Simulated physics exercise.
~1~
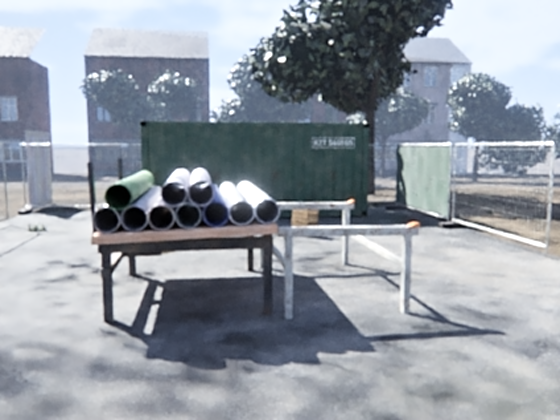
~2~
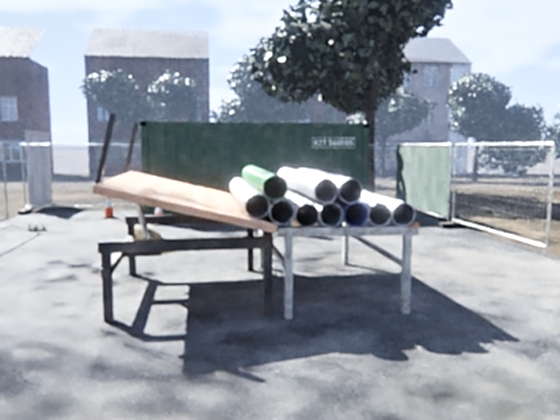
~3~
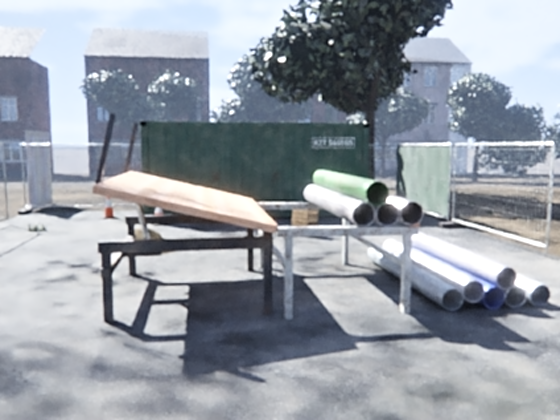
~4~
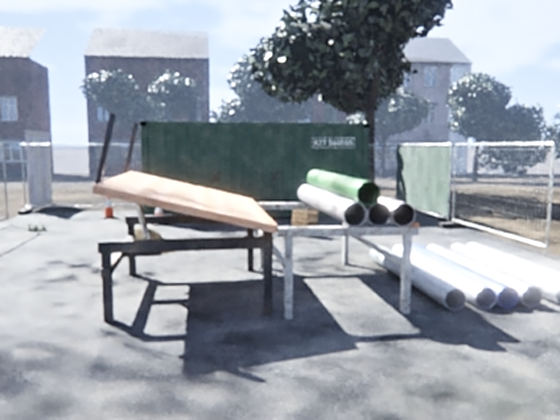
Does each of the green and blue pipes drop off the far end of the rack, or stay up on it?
The blue pipe drops off the far end and ends up on the ground. The green pipe is held back and stays up on the rack, resting on other pipes.
